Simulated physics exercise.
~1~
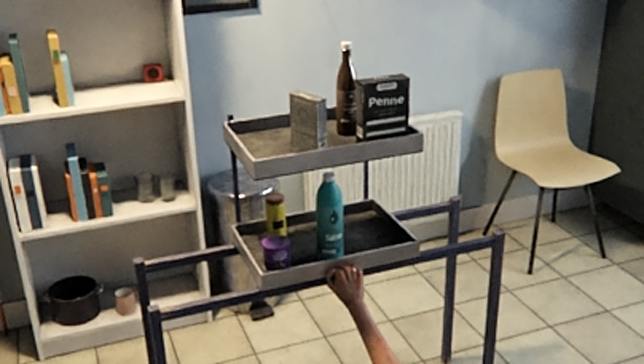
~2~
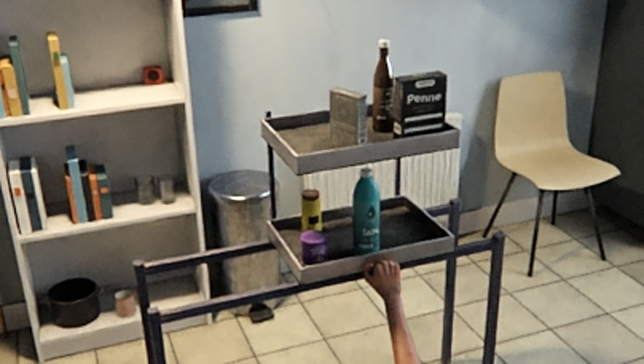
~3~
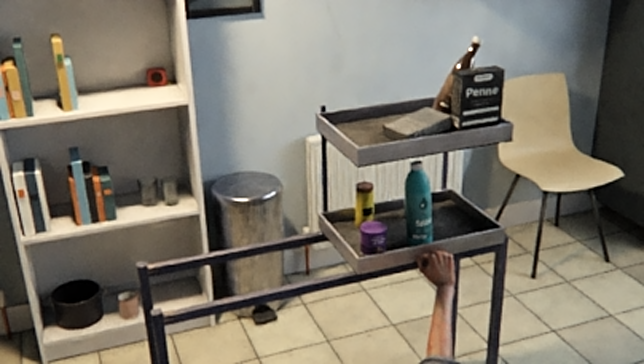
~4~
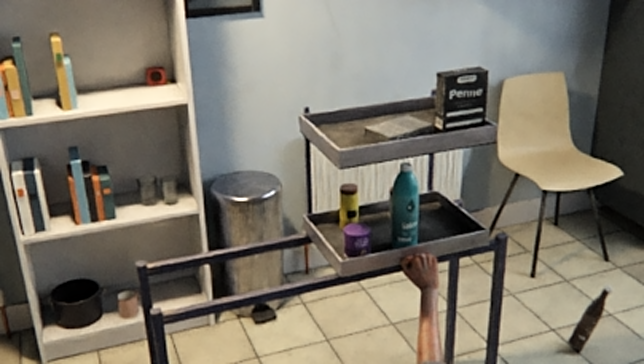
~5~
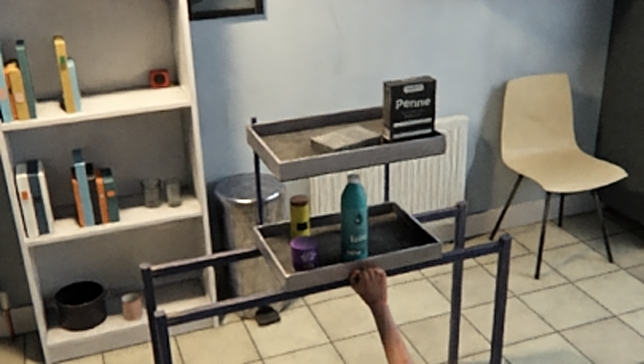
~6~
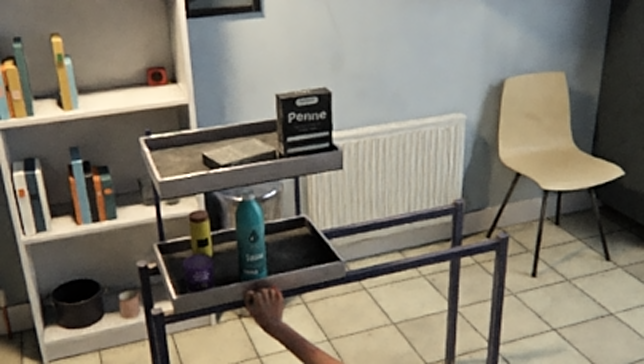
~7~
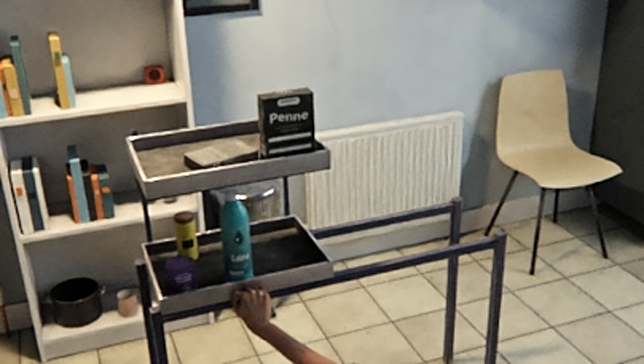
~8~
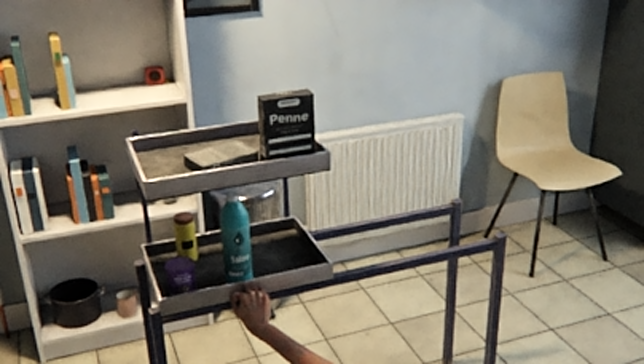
Hand sliding a two-tier shelf right, a brown bottle falling off and grey packet toppling, then left until it rests still.
